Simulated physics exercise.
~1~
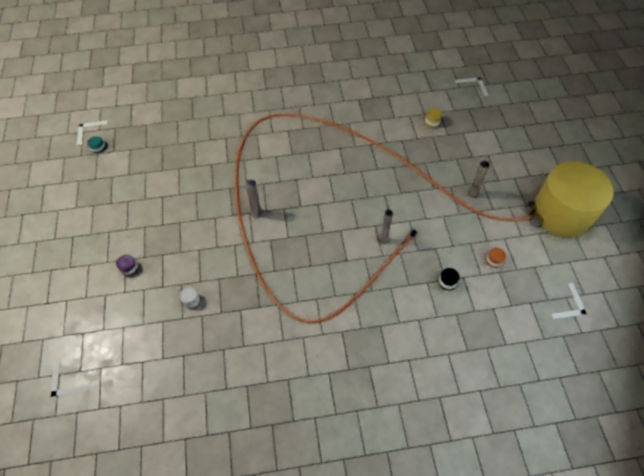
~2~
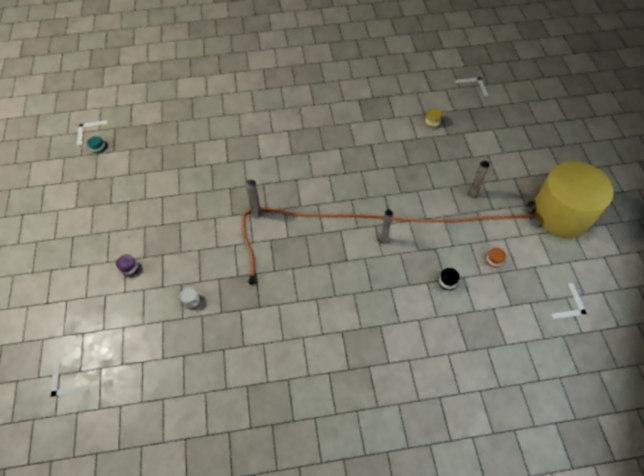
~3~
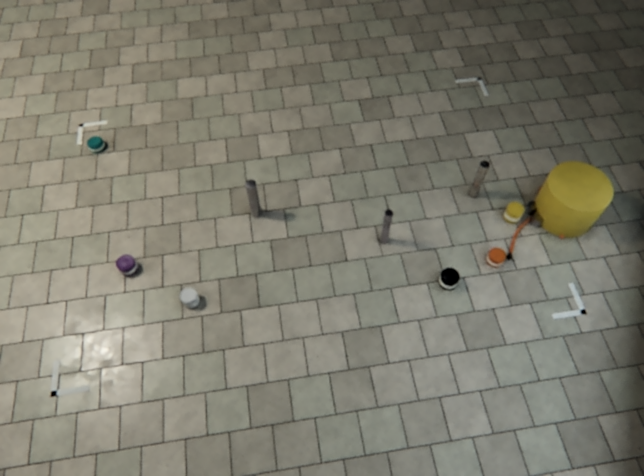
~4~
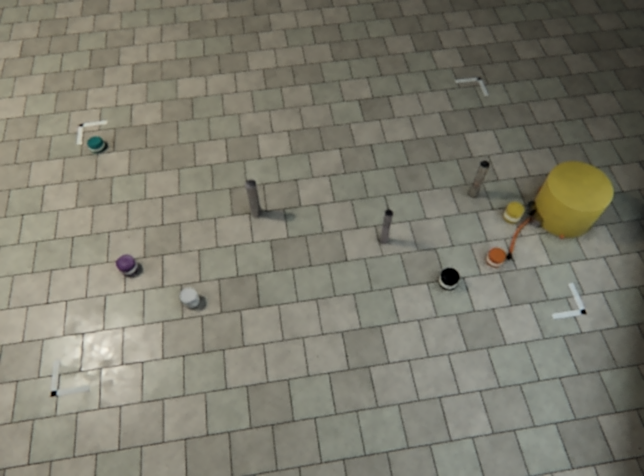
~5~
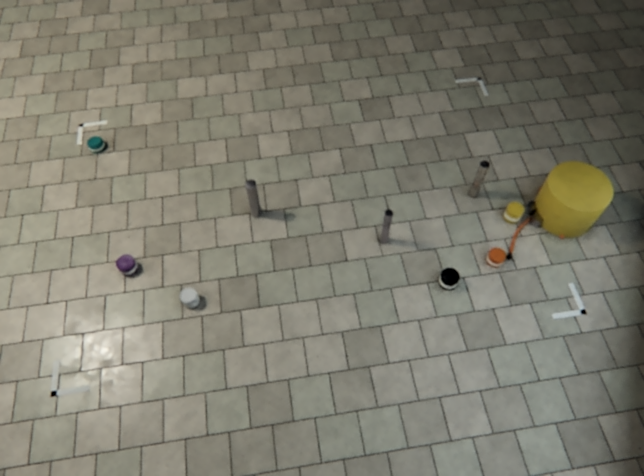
At first, an orange lead runs from a big yellow reel on the right, loops widely around upright posts on a tiled floor, and ends loose near the middle post. Small teal, purple, white, black, orange and yellow containers stand around it. The lead then draws in, pulling straight from the reel to the left post, its free end hanging below. Next it is mostly taken up, and the yellow canister has shifted down and right, close to the reel. Finally, only a short piece stays out beside the orange canister, and everything rests still.
